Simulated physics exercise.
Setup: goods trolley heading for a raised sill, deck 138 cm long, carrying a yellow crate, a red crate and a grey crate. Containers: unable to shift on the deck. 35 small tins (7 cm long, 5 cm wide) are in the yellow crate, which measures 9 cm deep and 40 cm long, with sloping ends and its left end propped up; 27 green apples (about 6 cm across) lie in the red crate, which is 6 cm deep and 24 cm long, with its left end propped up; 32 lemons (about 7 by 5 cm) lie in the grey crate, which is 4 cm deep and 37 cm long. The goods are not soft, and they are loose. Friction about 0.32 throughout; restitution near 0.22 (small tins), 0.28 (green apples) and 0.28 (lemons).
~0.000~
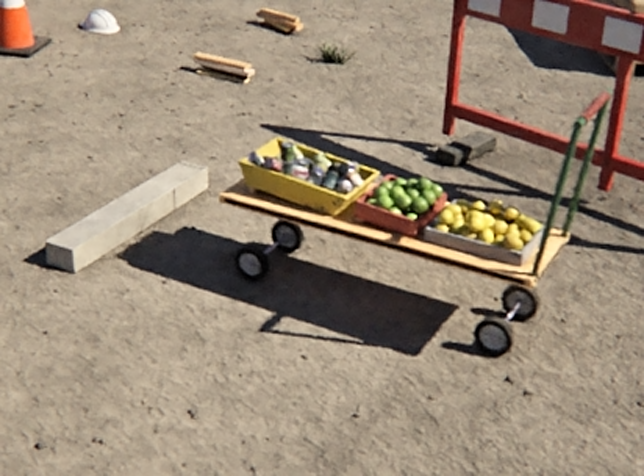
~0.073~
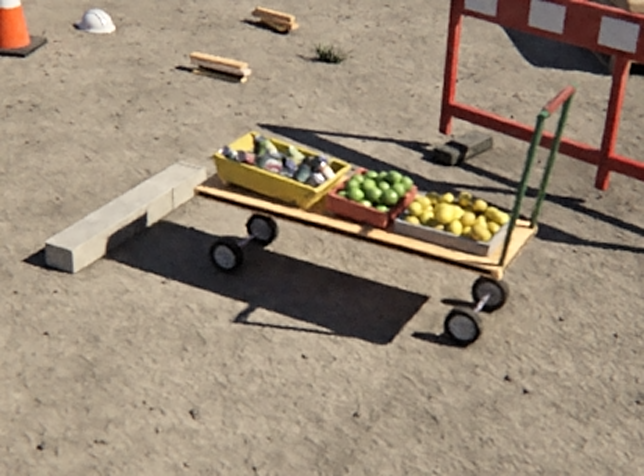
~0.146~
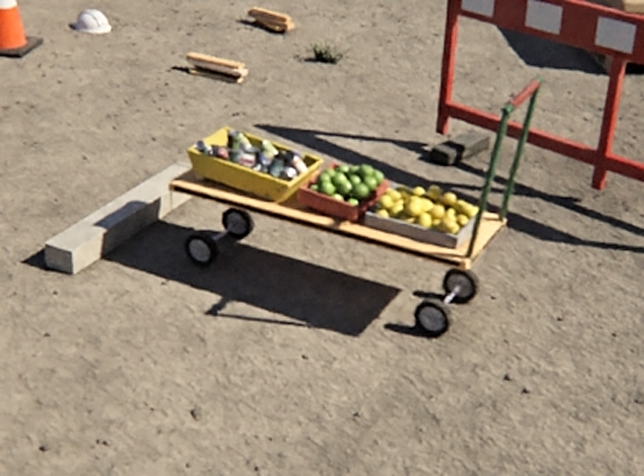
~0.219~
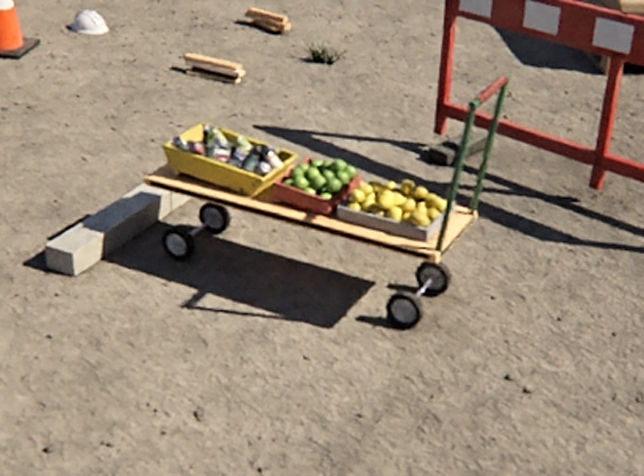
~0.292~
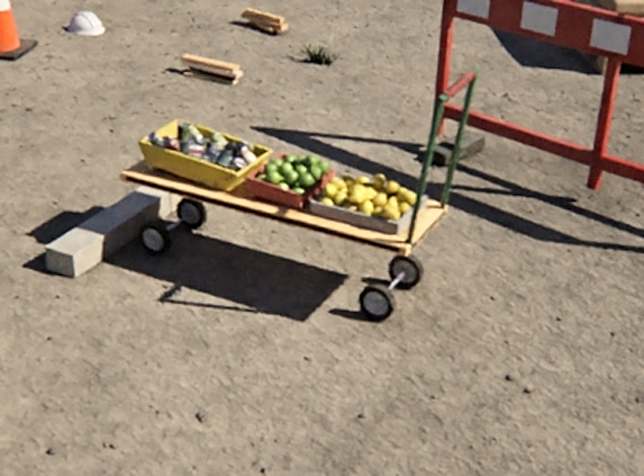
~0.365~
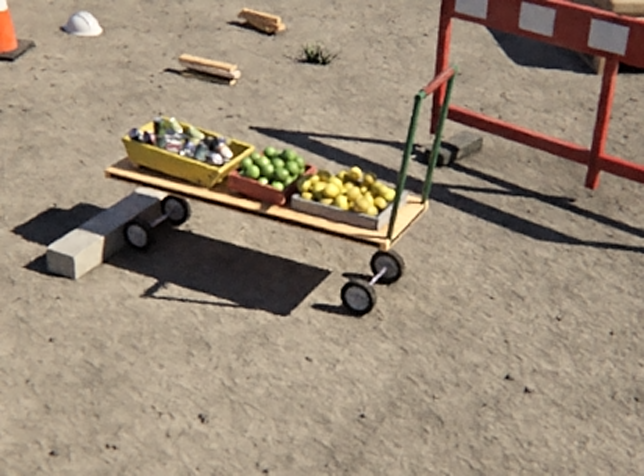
A trolley carrying a yellow crate of small tins, a red crate of green apples and a grey crate of yellow fruit rolled left across bare ground, up to a low pale sill.
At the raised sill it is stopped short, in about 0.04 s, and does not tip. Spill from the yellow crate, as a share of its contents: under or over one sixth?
Under one sixth.
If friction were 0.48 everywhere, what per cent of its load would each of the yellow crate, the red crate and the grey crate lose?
Yellow crate 10, red crate 30, grey crate 20 per cent.
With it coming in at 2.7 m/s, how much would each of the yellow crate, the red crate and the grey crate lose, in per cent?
Then the yellow crate sheds 20 per cent of its load, the red crate 40 per cent, and the grey crate 30 per cent.
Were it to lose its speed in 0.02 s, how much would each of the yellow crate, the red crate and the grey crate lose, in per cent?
That way you'd get yellow crate at 10, red crate at 30, and grey crate at 30 percent.
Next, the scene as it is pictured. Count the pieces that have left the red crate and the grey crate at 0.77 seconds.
Estimated count: Red crate around 8, grey crate around 8.
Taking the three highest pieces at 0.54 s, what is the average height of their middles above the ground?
On average they sit about 62 cm high.
After 0.42 s, the yellow crate has all 35, the red crate is down by 2 of 27 and the grey crate is down by 2 of 32.
After 0.54 s, the yellow crate is down by 1 of 35, the red crate is down by 6 of 27 and the grey crate is down by 7 of 32.
After 0.77 s, the yellow crate is down by 2 of 35, the red crate is down by 7 of 27 and the grey crate is down by 8 of 32.
Outcome (at 1.28 s), the yellow crate is down by 3 of 35, the red crate is down by 7 of 27 and the grey crate is down by 9 of 32. Asked share, 3 of 35, 9 per cent.
